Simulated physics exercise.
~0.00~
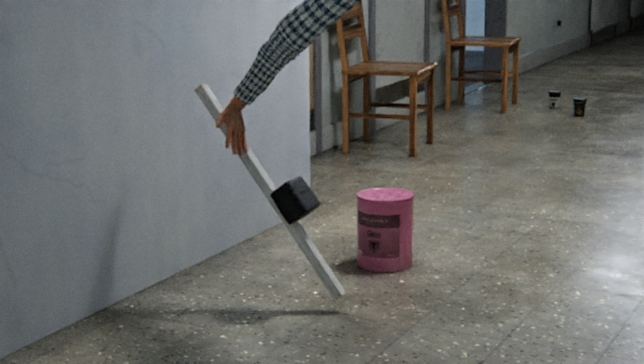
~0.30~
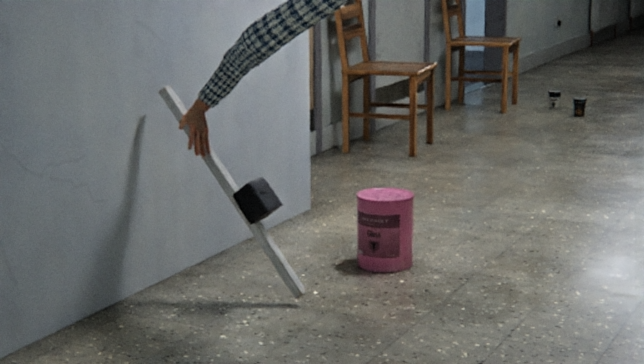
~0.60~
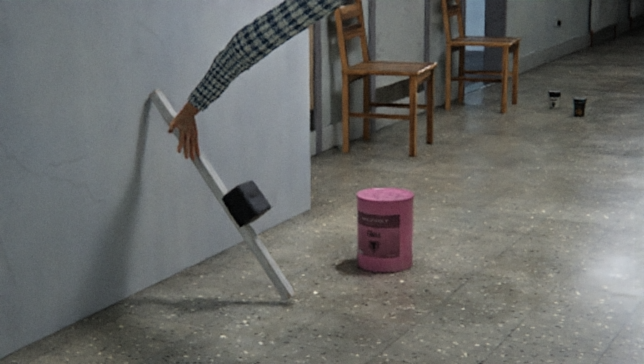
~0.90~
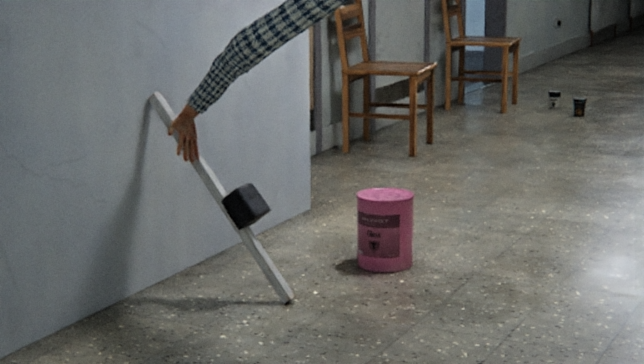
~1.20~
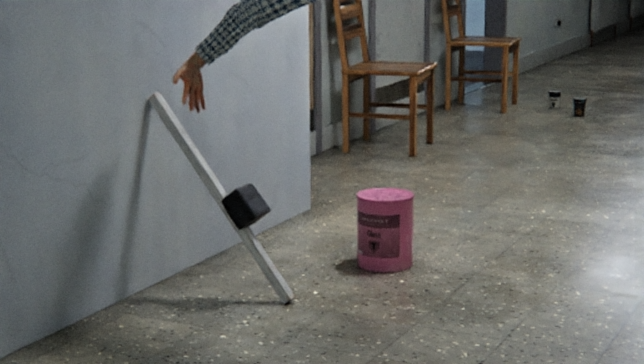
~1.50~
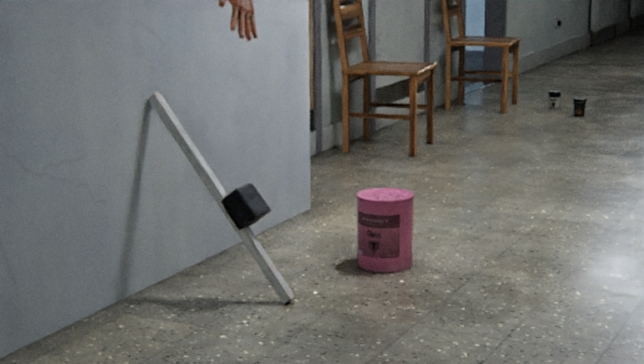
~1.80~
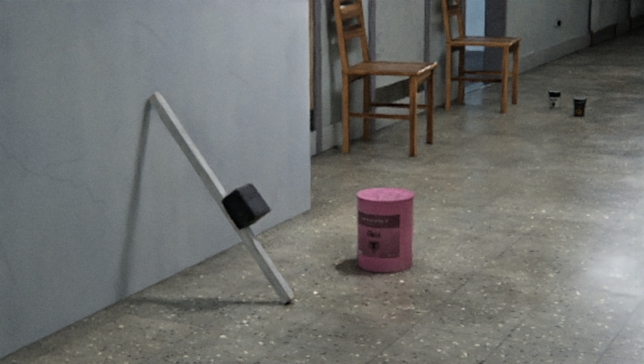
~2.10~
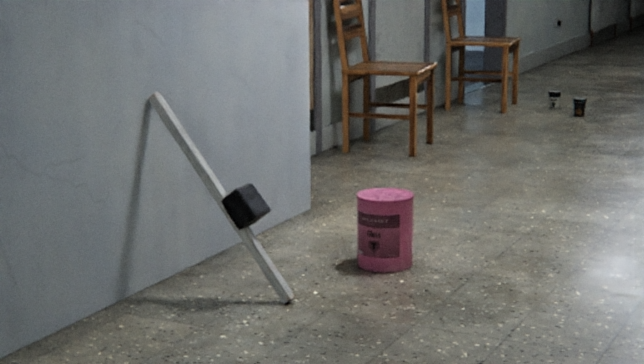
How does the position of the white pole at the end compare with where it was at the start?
The white pole ends up farther to the left than at the start, with its foot farther from the pink pail.
